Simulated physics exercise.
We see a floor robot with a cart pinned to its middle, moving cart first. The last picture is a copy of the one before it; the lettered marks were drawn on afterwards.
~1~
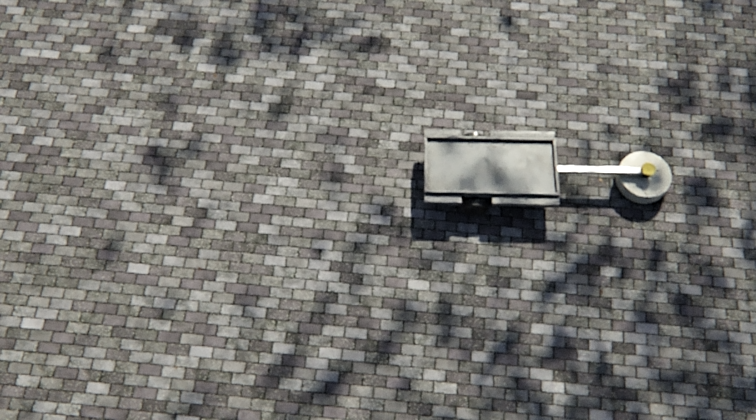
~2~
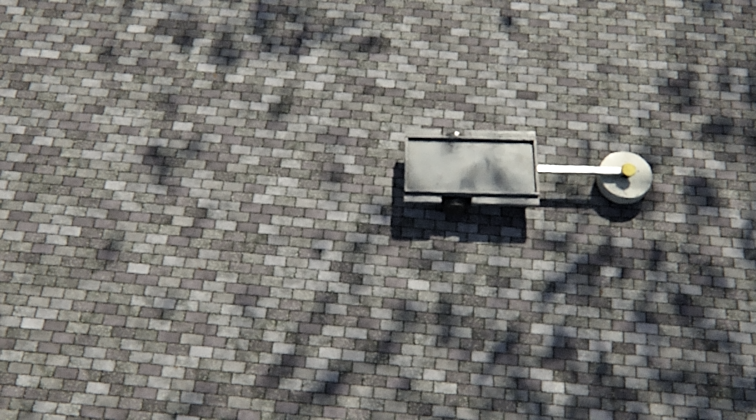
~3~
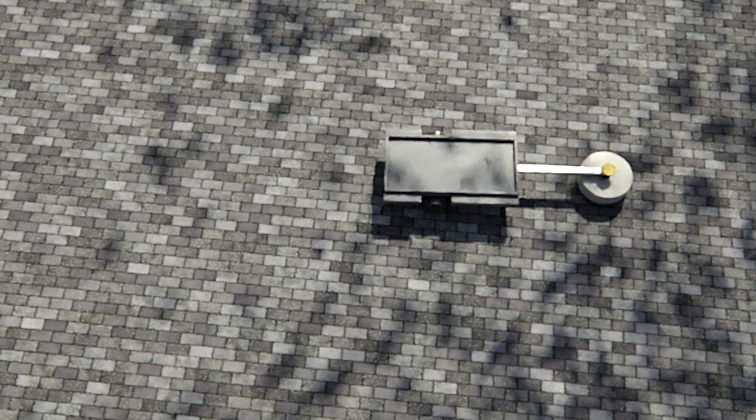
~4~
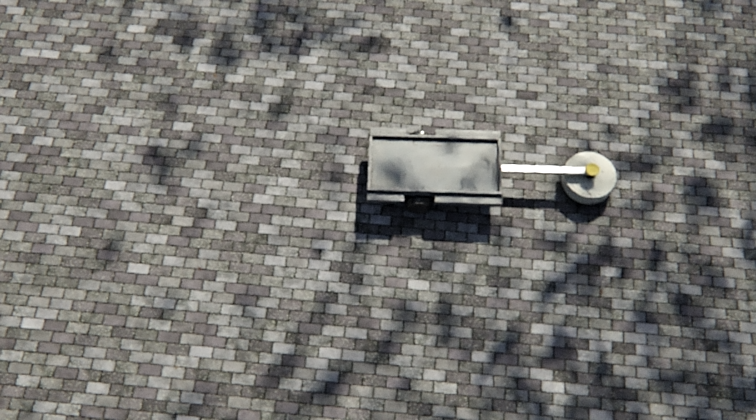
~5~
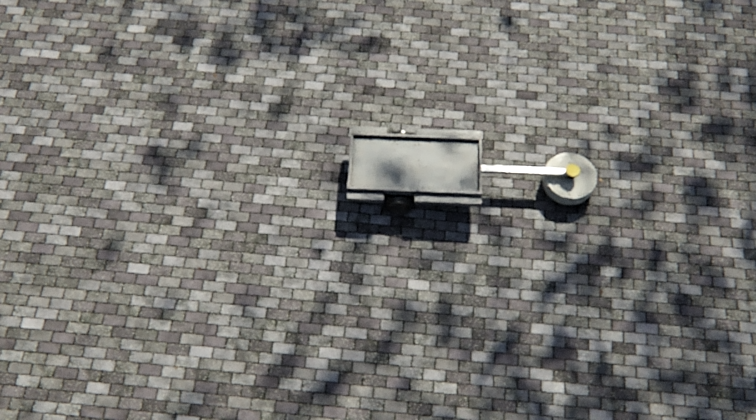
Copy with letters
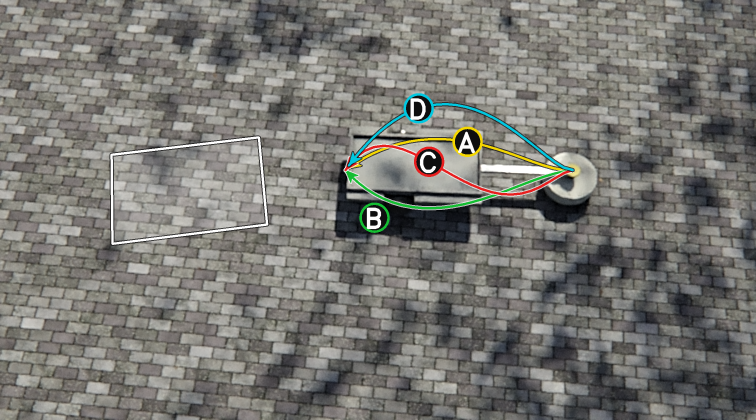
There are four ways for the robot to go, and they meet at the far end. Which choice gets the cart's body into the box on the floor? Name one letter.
A is the one.
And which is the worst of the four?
The widest miss is B.
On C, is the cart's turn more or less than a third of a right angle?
It turns less than that.
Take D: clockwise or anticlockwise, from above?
It turns anticlockwise.
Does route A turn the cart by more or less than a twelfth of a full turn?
Less than that.
On the marked copy, A from (573, 170) via (458, 140) to (348, 168); B from (573, 170) via (462, 204) to (345, 170); C from (573, 170) via (455, 176) to (345, 170); D from (573, 170) via (456, 105) to (349, 165); the bay at (188, 189).
Following A. Soon after the start, robot (488, 154), cart (335, 163).
Later, robot (409, 149), cart (256, 175).
In the end, robot (346, 177), cart (187, 189); the cart stands in the bay.
As for the rest, B leaves the cart at (216, 103), out of the bay; C leaves the cart at (198, 133), out of the bay; D leaves the cart at (205, 249), out of the bay.
